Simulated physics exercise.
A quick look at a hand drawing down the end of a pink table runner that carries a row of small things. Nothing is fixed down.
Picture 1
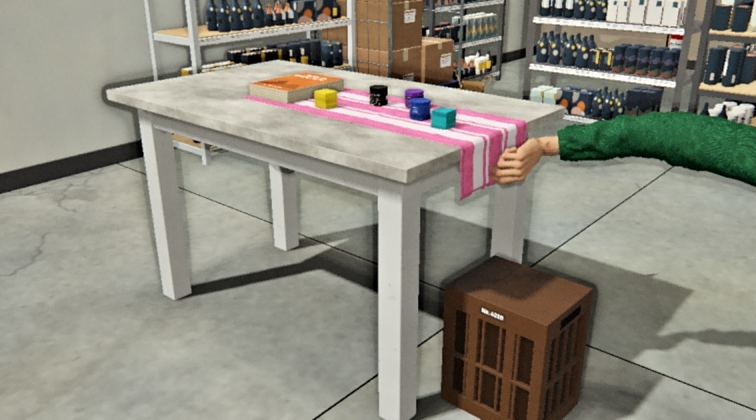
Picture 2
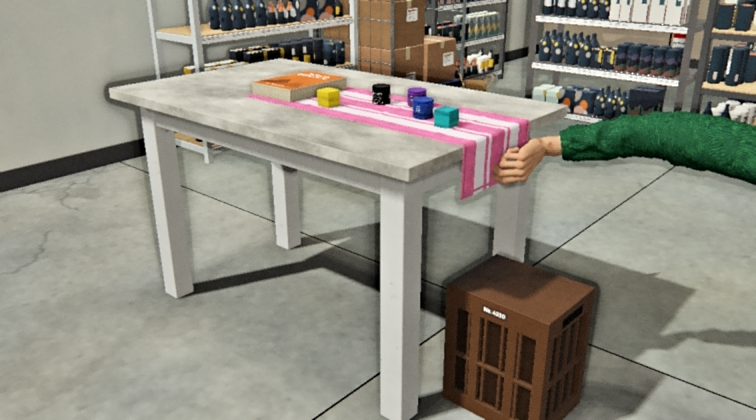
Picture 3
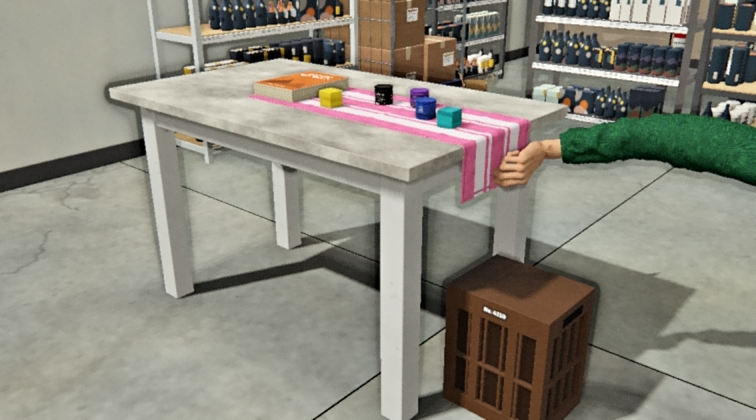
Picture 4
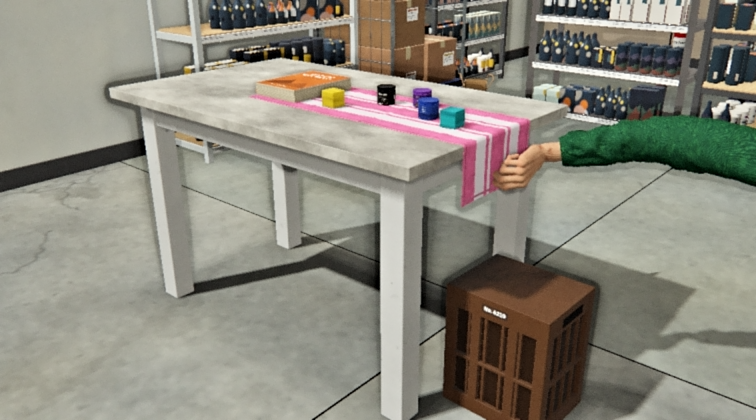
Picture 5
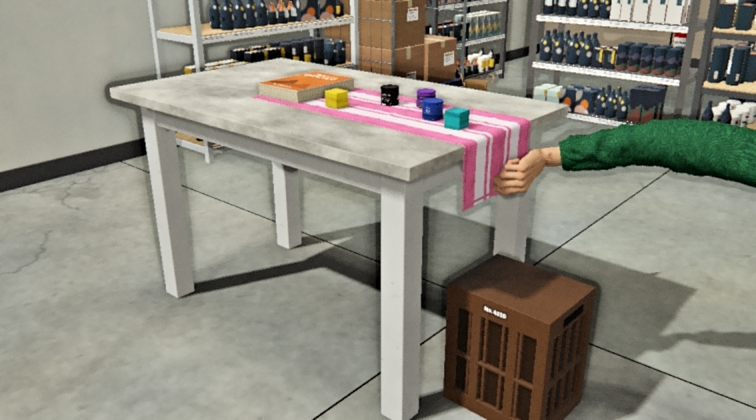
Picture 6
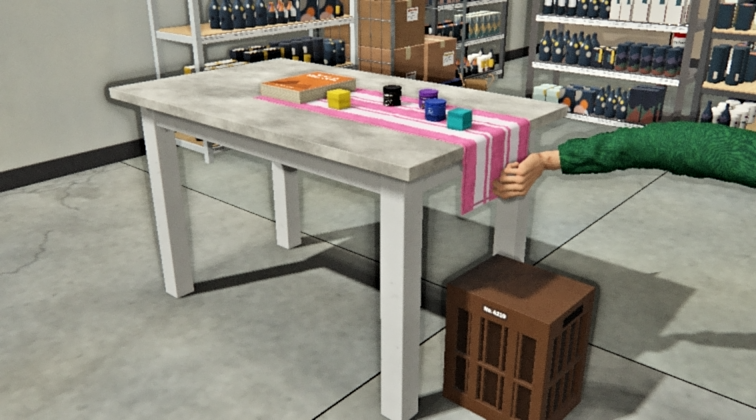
A hand in a fuzzy green sleeve, reaching in from the right, grips the hanging end of a pink-and-white striped runner on a grey-topped table, seen from slightly above in a storeroom with stocked shelves. Yellow, black, purple, blue and turquoise items sit on it near an orange-topped book, a brown crate below. The hand draws the cloth slightly down, the small things shifting gently right.
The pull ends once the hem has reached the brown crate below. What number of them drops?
The table loses two.
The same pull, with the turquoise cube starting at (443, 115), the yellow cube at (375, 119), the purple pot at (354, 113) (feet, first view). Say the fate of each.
The turquoise cube comes down; the yellow cube remains up; the purple pot does not fall.
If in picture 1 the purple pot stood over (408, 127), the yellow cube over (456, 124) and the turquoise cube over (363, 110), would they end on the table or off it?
The purple pot goes over; the yellow cube falls; the turquoise cube stays on.
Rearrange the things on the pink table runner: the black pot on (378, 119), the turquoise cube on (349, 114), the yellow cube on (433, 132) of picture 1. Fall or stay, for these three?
The black pot holds on; the turquoise cube does not fall; the yellow cube falls.
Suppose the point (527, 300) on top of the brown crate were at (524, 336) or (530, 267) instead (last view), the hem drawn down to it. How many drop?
The count: 3 and 1.
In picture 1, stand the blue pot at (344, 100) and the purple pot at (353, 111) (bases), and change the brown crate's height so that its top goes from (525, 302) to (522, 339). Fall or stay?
The blue pot keeps its place on top, the purple pot holds on.
Soon after, hem near (494, 245); turquoise cube gone.
After that, hem on the crate; turquoise cube and blue pot gone.
In the end, hem on the crate; turquoise cube and blue pot gone. The count of fallen things is two.
